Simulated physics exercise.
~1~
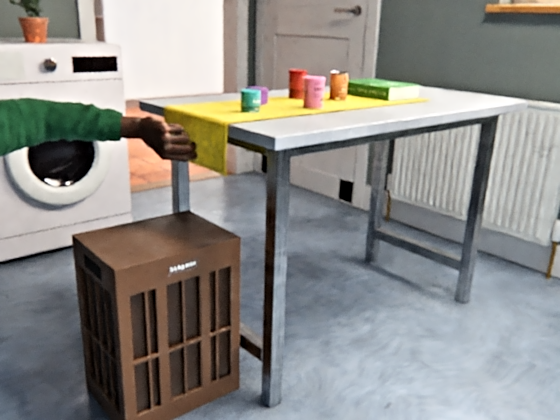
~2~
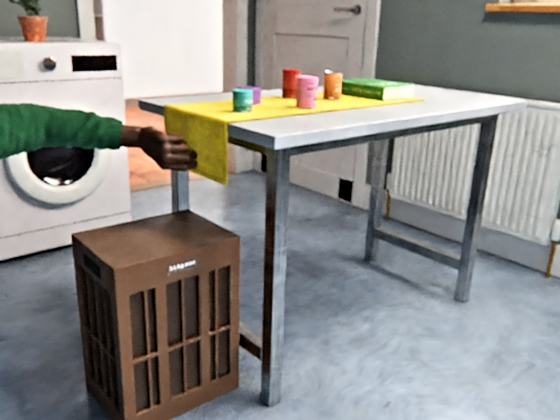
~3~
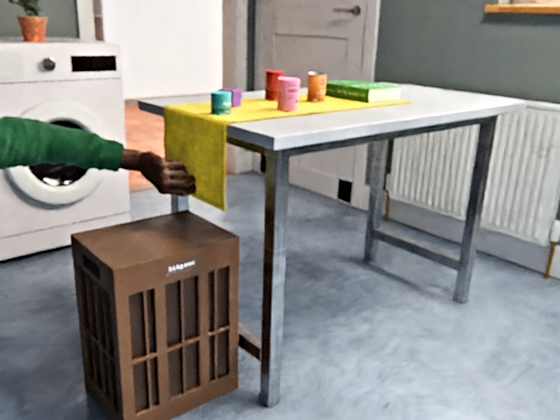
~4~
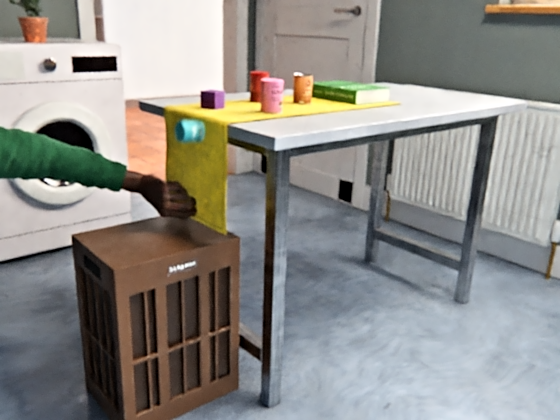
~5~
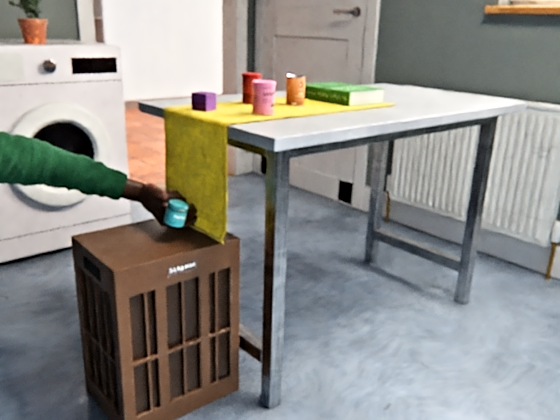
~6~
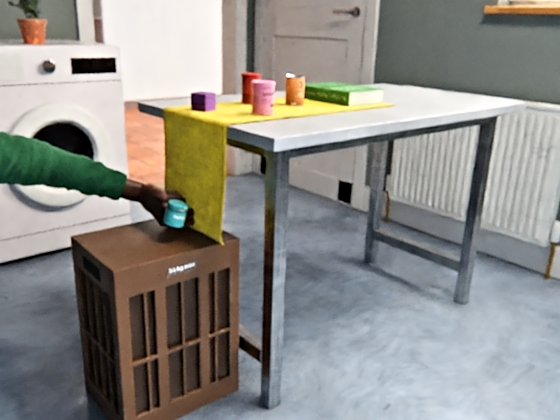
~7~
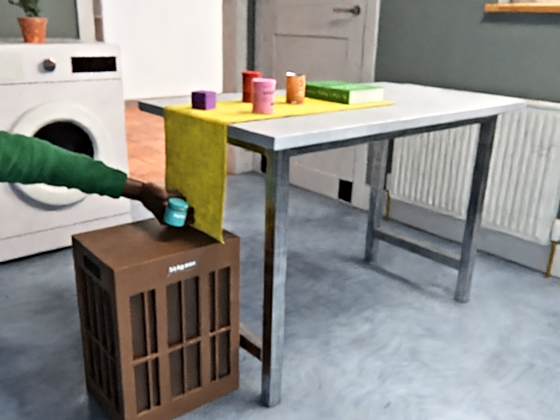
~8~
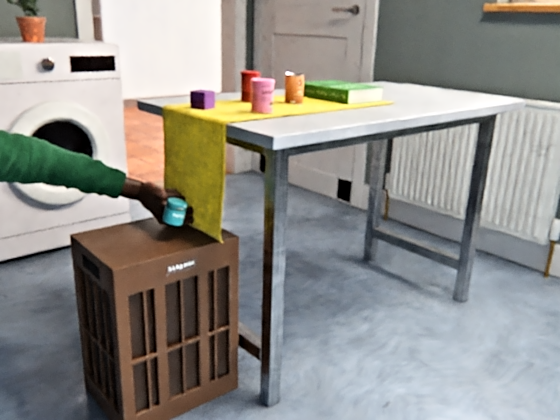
A hand pulls a yellow scarf left until a turquoise pot drops off the table.
